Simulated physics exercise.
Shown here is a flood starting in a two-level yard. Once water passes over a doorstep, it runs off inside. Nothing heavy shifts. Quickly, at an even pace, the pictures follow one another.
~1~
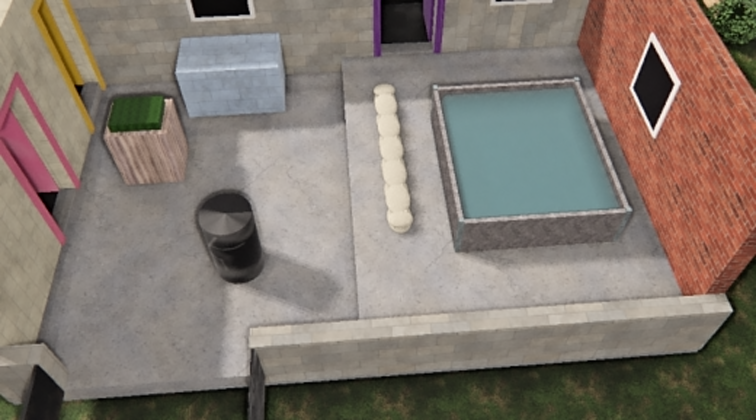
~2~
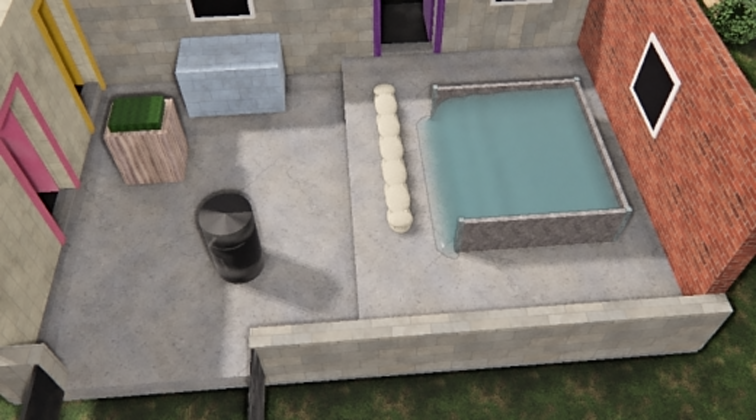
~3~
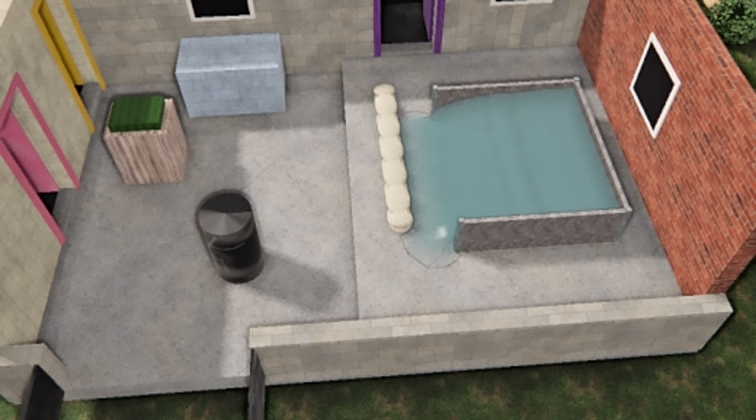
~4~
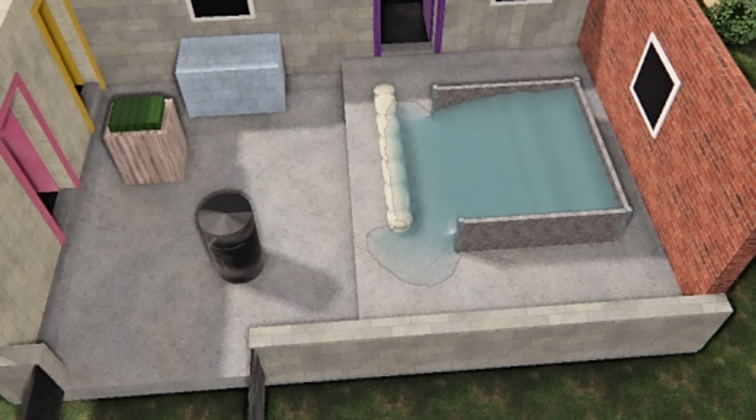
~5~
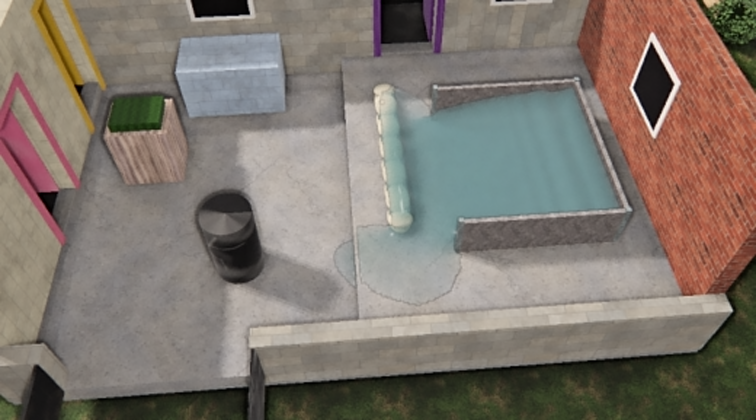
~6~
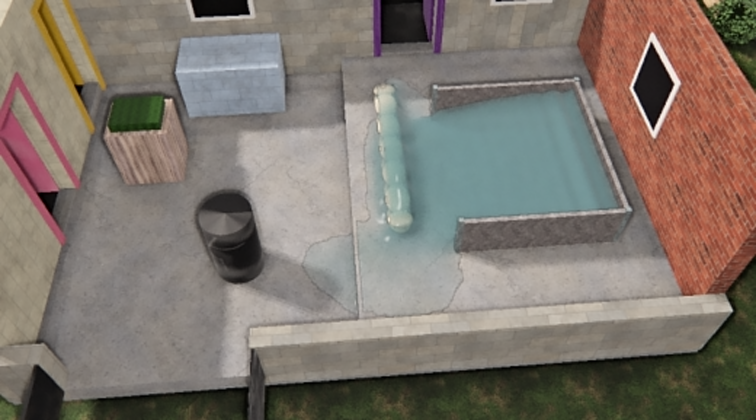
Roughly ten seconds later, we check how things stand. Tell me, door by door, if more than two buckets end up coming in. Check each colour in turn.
Result: The purple door will be deluged; the pink door will be deluged; the yellow door will not go over two buckets.
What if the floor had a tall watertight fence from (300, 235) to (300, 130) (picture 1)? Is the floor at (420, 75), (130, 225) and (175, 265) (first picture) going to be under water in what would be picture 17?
Reading the points as listed, I get deluged, then left untouched, then left untouched.
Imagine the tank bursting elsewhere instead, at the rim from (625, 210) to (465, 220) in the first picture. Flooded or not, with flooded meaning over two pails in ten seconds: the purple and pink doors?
Purple door remains within limit and pink door remains within limit.
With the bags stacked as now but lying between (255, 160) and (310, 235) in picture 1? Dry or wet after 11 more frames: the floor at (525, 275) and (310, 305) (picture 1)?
Spared, submerged.
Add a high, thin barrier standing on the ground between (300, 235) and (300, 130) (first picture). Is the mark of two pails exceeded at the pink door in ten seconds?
Pink door: Spared.
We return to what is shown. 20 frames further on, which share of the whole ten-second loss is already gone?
Around 45 %.
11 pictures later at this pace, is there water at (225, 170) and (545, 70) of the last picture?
In order: Swamped and spared.
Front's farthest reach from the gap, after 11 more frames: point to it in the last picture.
Roughly (92, 355).
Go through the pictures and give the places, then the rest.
Still water in the open tank at (523, 149), in the first frame.
The front is at (450, 252), out from the gap at (447, 172), in the second frame.
The front is at (428, 261), out from the gap at (447, 173), in the third frame.
Water pours out at (447, 174) and has run to (397, 104), in the fourth frame.
The front is at (395, 91), out from the gap at (447, 174), in the fifth frame.
The front is at (315, 277), out from the gap at (447, 174), in the sixth frame.
A moment on, water covers 35 % of the floor; the purple door under two buckets in, the pink door not reached, the yellow door not reached.
Next, water covers 55 % of the floor; the purple door over two buckets in, the pink door not reached, the yellow door not reached.
Then, water covers 75 % of the floor; the purple door far over two buckets in, the pink door under two buckets in, the yellow door wet at the sill, nothing in.
Later, water covers 90 % of the floor; the purple door far over two buckets in, the pink door over two buckets in, the yellow door wet at the sill, nothing in.
In the end, water covers 90 % of the floor; the purple door far over two buckets in, the pink door far over two buckets in, the yellow door wet at the sill, nothing in.
